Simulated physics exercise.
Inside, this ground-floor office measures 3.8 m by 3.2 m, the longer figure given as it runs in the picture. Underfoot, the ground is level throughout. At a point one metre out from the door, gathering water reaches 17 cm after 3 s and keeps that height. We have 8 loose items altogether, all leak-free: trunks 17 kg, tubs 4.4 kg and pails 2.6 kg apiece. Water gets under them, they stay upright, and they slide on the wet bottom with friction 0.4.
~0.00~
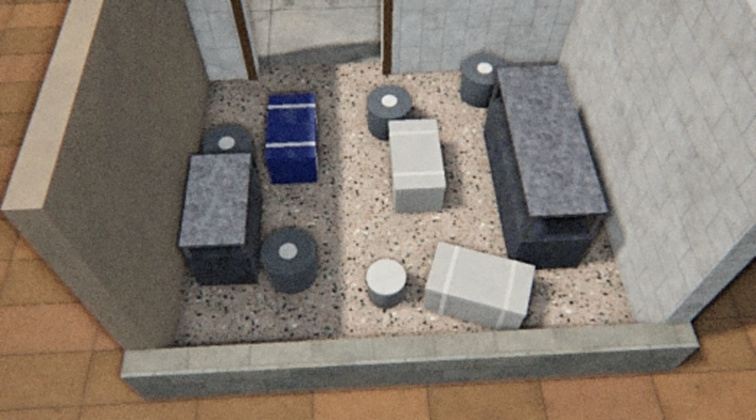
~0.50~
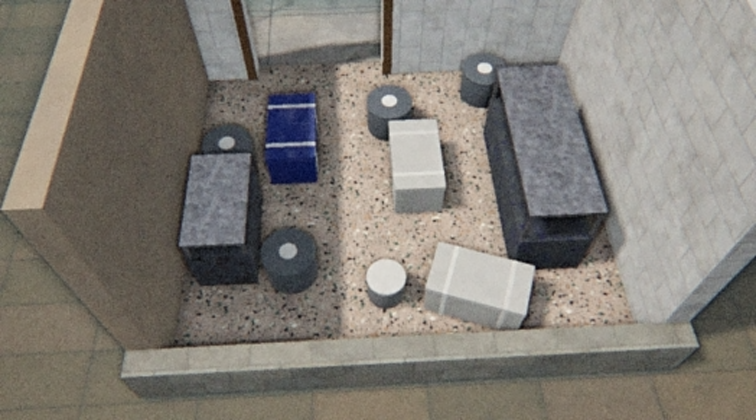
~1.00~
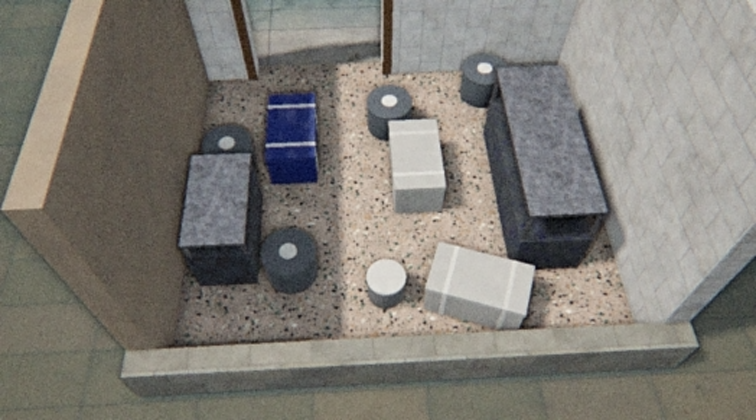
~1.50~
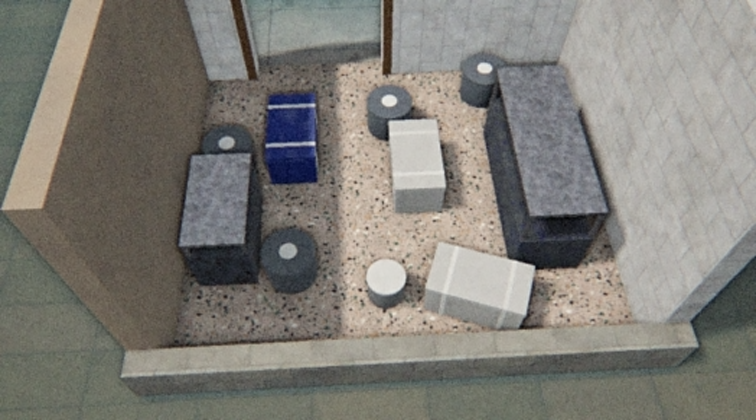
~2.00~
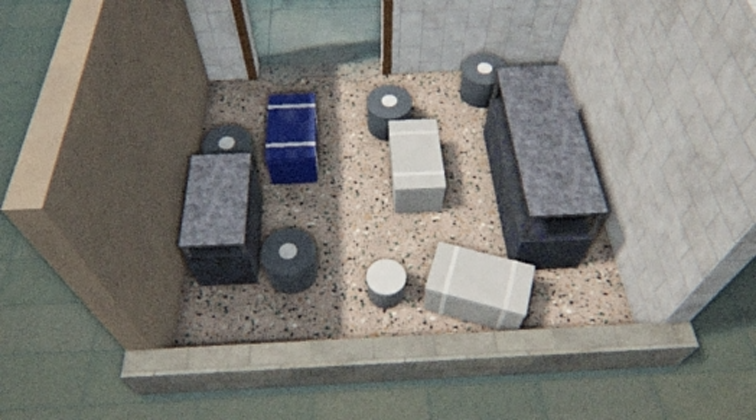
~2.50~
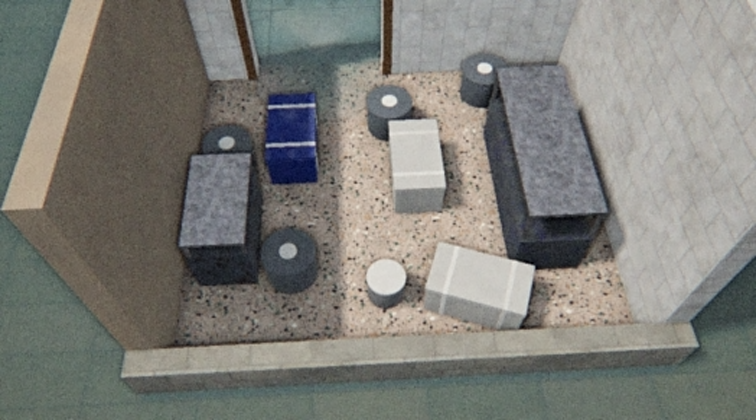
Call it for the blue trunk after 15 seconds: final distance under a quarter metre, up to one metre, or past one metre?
Past one metre.
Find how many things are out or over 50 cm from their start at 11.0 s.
The number I get is 5.
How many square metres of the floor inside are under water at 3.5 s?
About 2.5 m2.
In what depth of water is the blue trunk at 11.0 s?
Roughly 14 cm at that moment.
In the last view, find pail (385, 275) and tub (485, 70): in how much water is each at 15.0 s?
First about 16 cm, second about 12 cm.
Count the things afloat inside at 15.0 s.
The count is 8.
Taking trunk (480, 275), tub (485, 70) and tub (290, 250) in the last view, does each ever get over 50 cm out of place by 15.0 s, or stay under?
Well, in sequence it's lower, greater, greater.
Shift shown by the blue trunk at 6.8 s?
About 200 cm by then.
After 3.5 s the blue trunk is near (288, 139), 0.2 m from its start, aground; 0 afloat.
After 6.8 s the blue trunk is near (323, 290), 1.8 m from its start, afloat; 5 afloat.
After 11.0 s the blue trunk is near (291, 312), 2.0 m from its start, afloat; 8 afloat.
After 15.0 s the blue trunk is near (275, 293), 1.8 m from its start, afloat; 8 afloat.
